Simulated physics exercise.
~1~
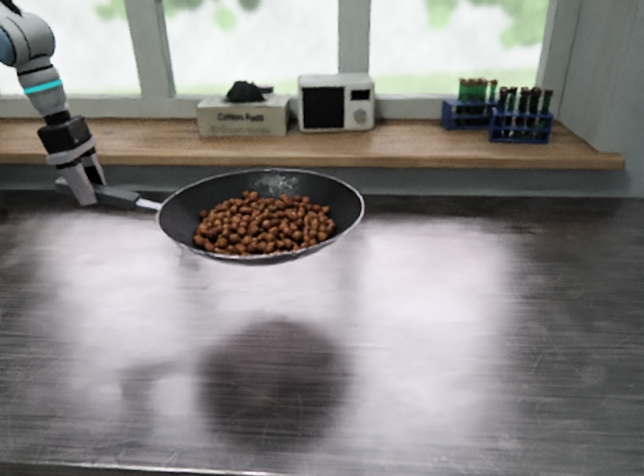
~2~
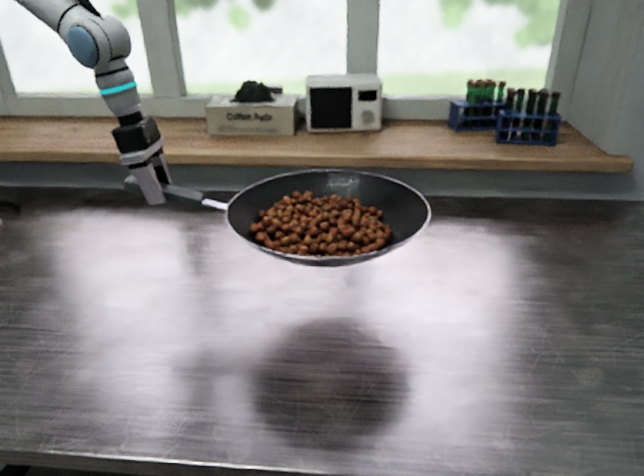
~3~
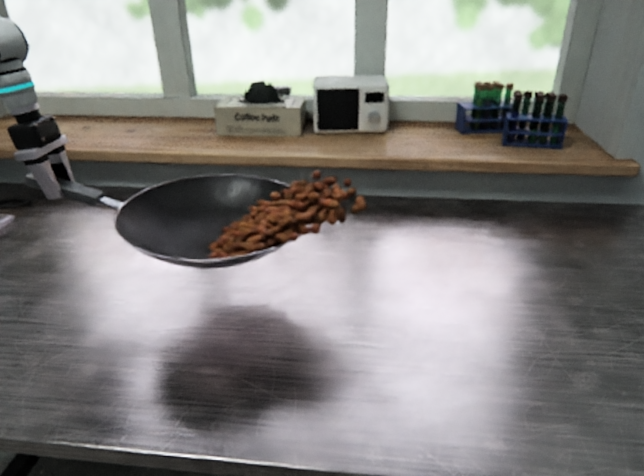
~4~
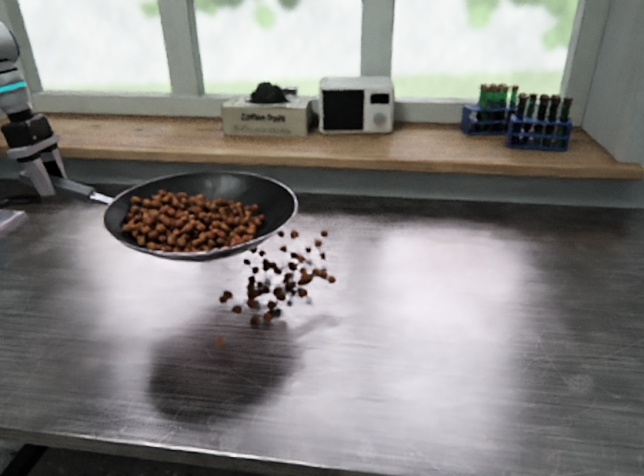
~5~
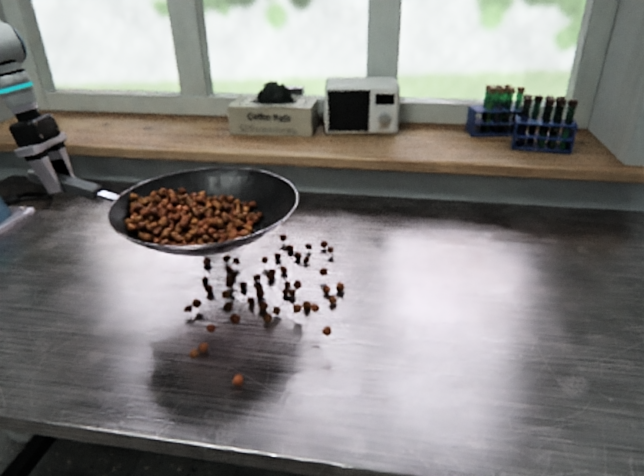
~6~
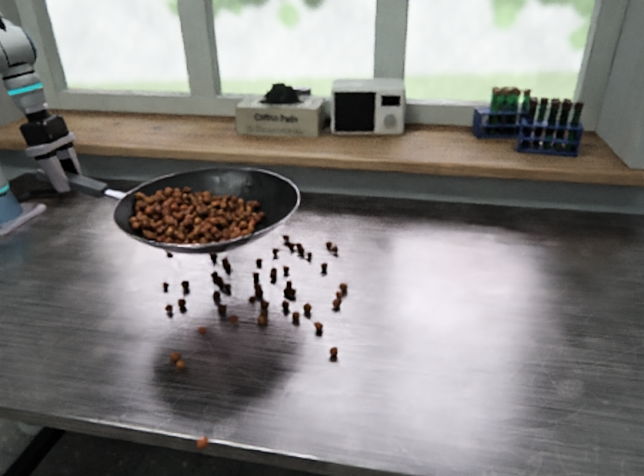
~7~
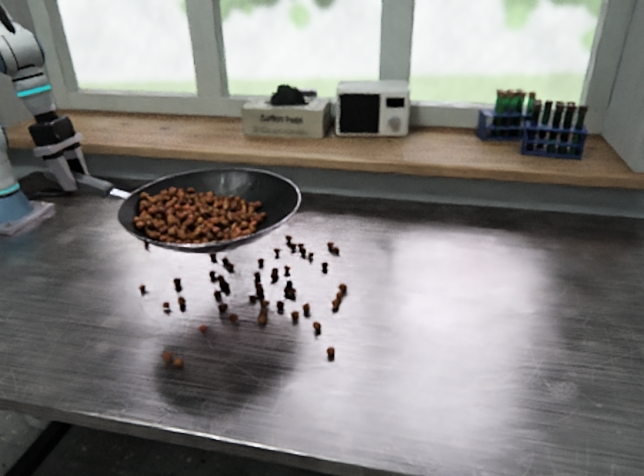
A dark, scratched worktop stands before a bright window, seen from the front and slightly above, with the view drifting gently. On the wooden sill behind sit a labelled box, a small white appliance and blue racks of dark tubes. At the left, a white and grey robot arm holds a black wok heaped with brown hazelnuts above the surface. The arm carries the wok right, then pulls it sharply back left, and the nuts surge over the right rim. Some drop and scatter across the worktop, a few reaching its front edge, while most settle in the wok, which stays held level.
